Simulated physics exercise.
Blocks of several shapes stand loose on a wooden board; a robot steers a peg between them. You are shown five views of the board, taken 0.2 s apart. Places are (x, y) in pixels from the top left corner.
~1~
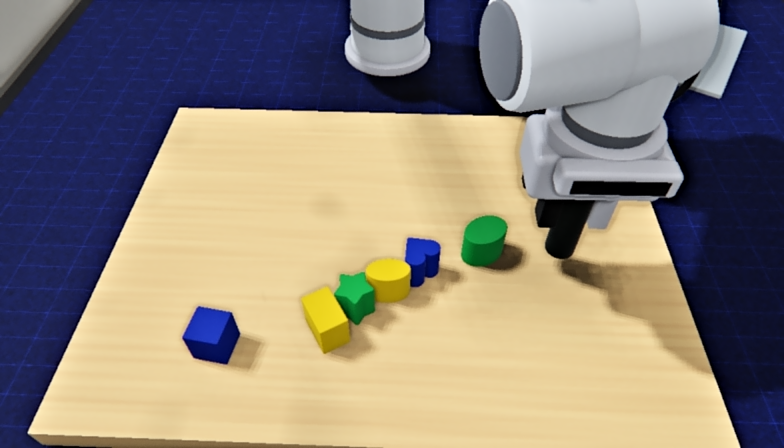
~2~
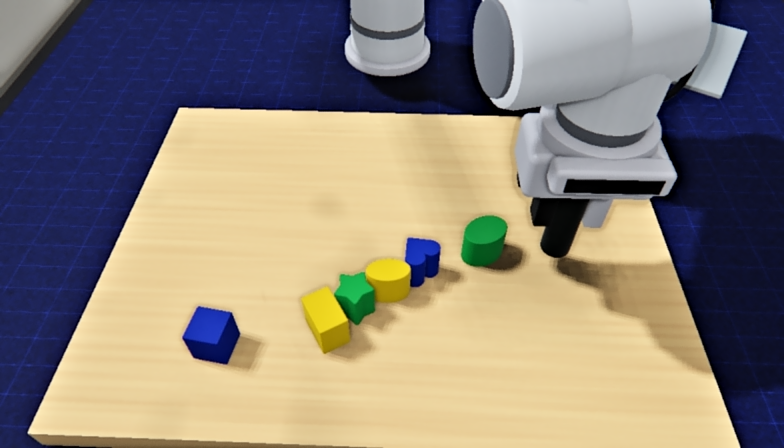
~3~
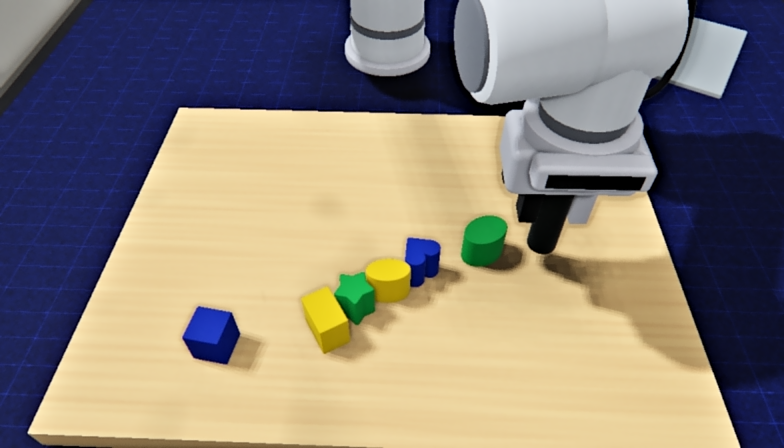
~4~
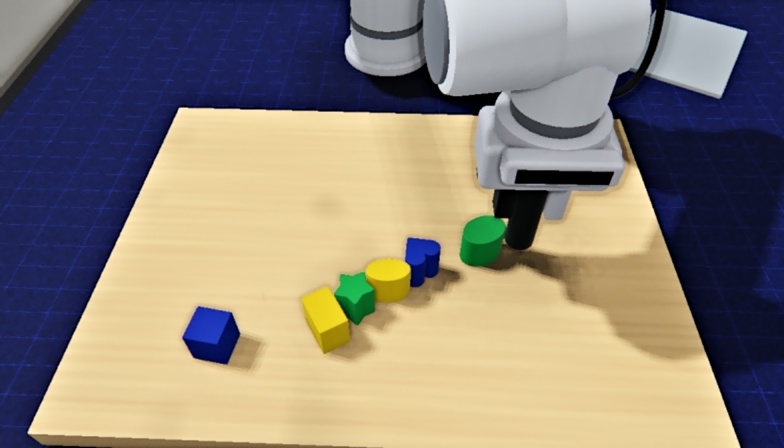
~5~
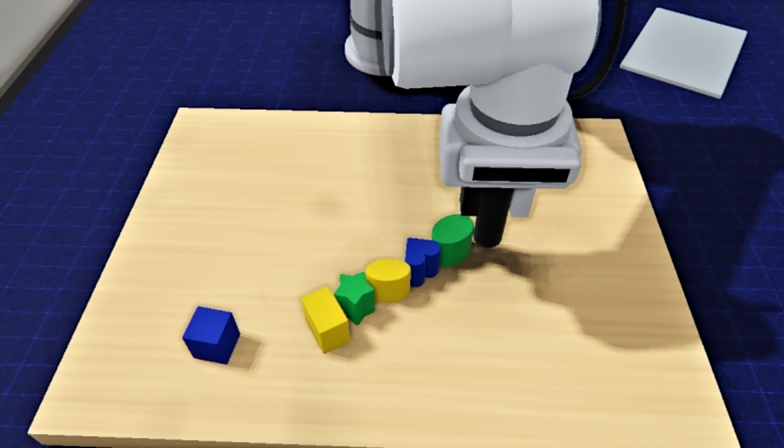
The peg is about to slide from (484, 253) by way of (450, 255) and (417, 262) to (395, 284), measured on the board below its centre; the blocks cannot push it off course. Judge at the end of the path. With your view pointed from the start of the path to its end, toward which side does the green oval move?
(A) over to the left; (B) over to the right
B
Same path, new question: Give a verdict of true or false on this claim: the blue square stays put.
My answer: True.
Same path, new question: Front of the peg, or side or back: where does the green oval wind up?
My prediction: No longer in front.
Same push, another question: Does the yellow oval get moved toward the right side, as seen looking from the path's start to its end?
Final answer: No.
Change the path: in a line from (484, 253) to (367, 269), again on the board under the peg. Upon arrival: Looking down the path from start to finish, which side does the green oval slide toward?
Goes right.
On the path given first. One third of the way, peg at (452, 240); yellow oval at (386, 271); blue heart-shaped block at (414, 251), turned 20° anticlockwise; green oval at (422, 222).
Two thirds of the way, peg at (417, 247); yellow oval at (384, 284), turned 45° clockwise; blue heart-shaped block at (403, 265), turned 60° anticlockwise; green oval at (397, 219), turned 35° clockwise.
At the end, peg at (396, 269); blue square still; green star at (348, 296), turned 35° clockwise; yellow oval at (379, 314), turned 85° clockwise; blue heart-shaped block at (401, 290), turned 120° anticlockwise; green oval at (397, 219), turned 35° clockwise.
